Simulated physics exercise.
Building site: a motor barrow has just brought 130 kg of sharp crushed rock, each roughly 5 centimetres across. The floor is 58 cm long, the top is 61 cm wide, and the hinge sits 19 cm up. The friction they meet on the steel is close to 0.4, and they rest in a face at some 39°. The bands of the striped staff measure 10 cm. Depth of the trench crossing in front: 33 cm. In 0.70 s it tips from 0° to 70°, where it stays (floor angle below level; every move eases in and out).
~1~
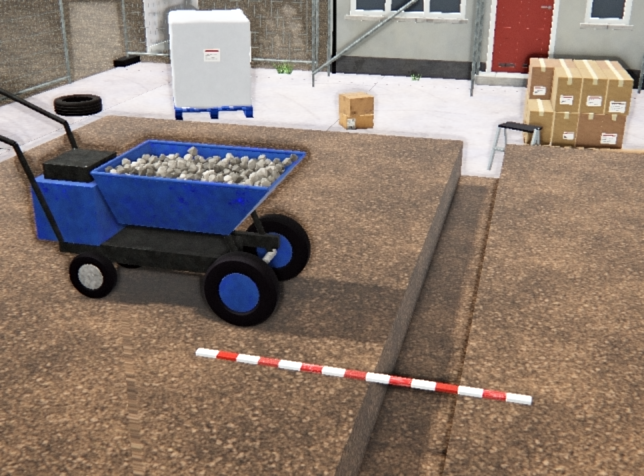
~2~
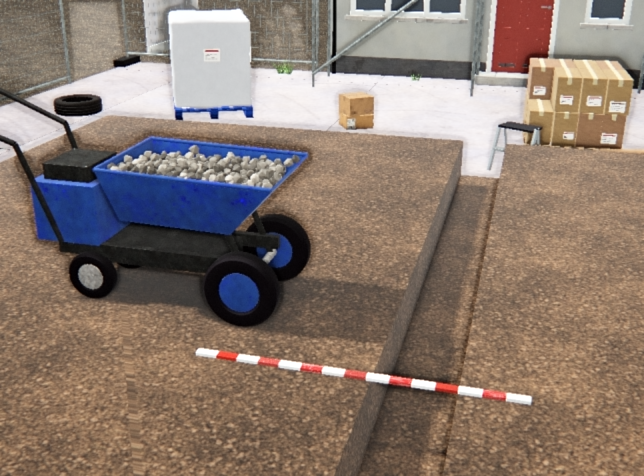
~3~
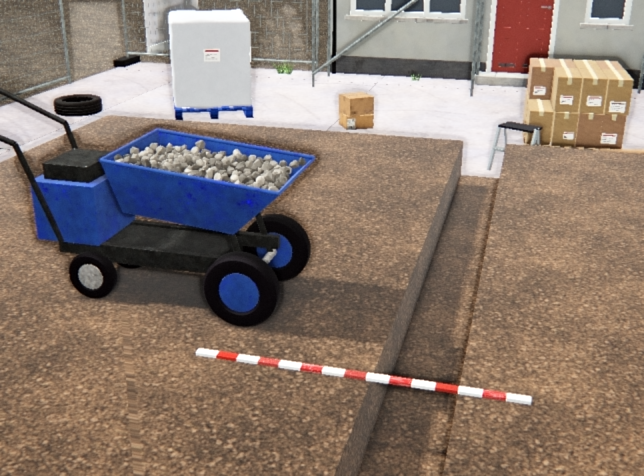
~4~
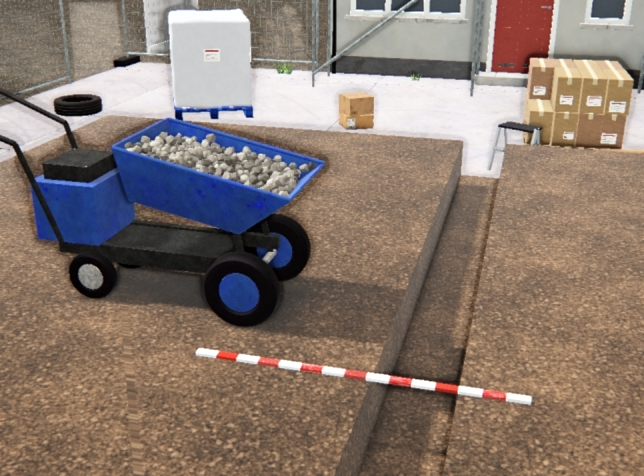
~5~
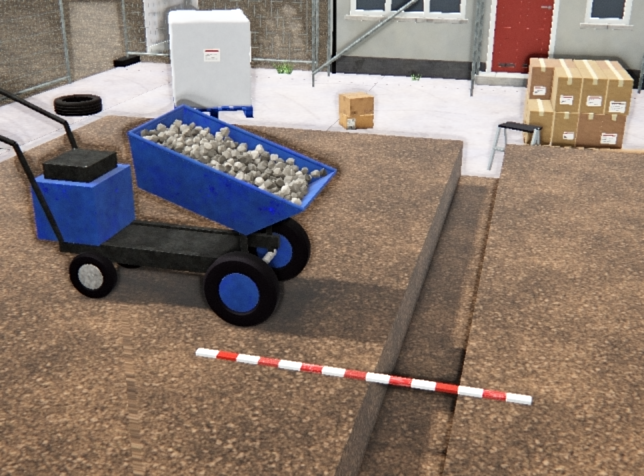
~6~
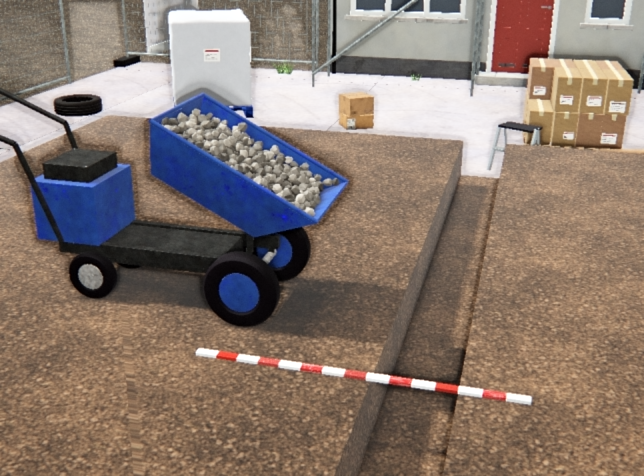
A blue motor barrow's skip full of grey stones tilts steadily down toward the right.
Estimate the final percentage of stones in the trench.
I would say 89 percent.
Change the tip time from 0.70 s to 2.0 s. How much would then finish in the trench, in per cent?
Expected share: Around 85%.
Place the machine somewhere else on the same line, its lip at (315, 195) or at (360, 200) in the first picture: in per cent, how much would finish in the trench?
That gives roughly 75 per cent and roughly 35 per cent.
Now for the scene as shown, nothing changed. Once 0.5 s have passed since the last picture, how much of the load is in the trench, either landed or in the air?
I'd put it near 25 per cent.
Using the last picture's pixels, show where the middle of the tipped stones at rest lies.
Near (428, 361).
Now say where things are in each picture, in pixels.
In the first frame, the skip is at 0°, its lip at (268, 190); the top of the load is at (255, 164).
The second frame shows lip at (271, 191), floor tilted 1°, highest stones at (202, 161).
In the third frame, the skip is at 5°, its lip at (279, 194); the top of the load is at (173, 151).
The fourth frame shows lip at (290, 201), floor tilted 12°, highest stones at (172, 142).
In the fifth frame, the skip is at 19°, its lip at (303, 210); the top of the load is at (179, 132).
The sixth frame shows lip at (317, 222), floor tilted 28°, highest stones at (198, 119).
Then, 0.2 s after the last picture the floor is at 59°, 100 % in the skip; the foremost stones are at (358, 247).
Then, 0.5 s after the last picture the floor is at 70°, 68 % in the skip, 10 % short of the trench, 23 % in the trench; the foremost stones are at (434, 343).
Then, 0.8 s after the last picture the floor is at 70°, 19 % in the skip, 9 % short of the trench, 72 % in the trench; the foremost stones are at (481, 367).
Then, 2.8 s after the last picture the floor is at 70°, 0 % in the skip, 10 % short of the trench, 89 % in the trench; the foremost stones are at (500, 360).
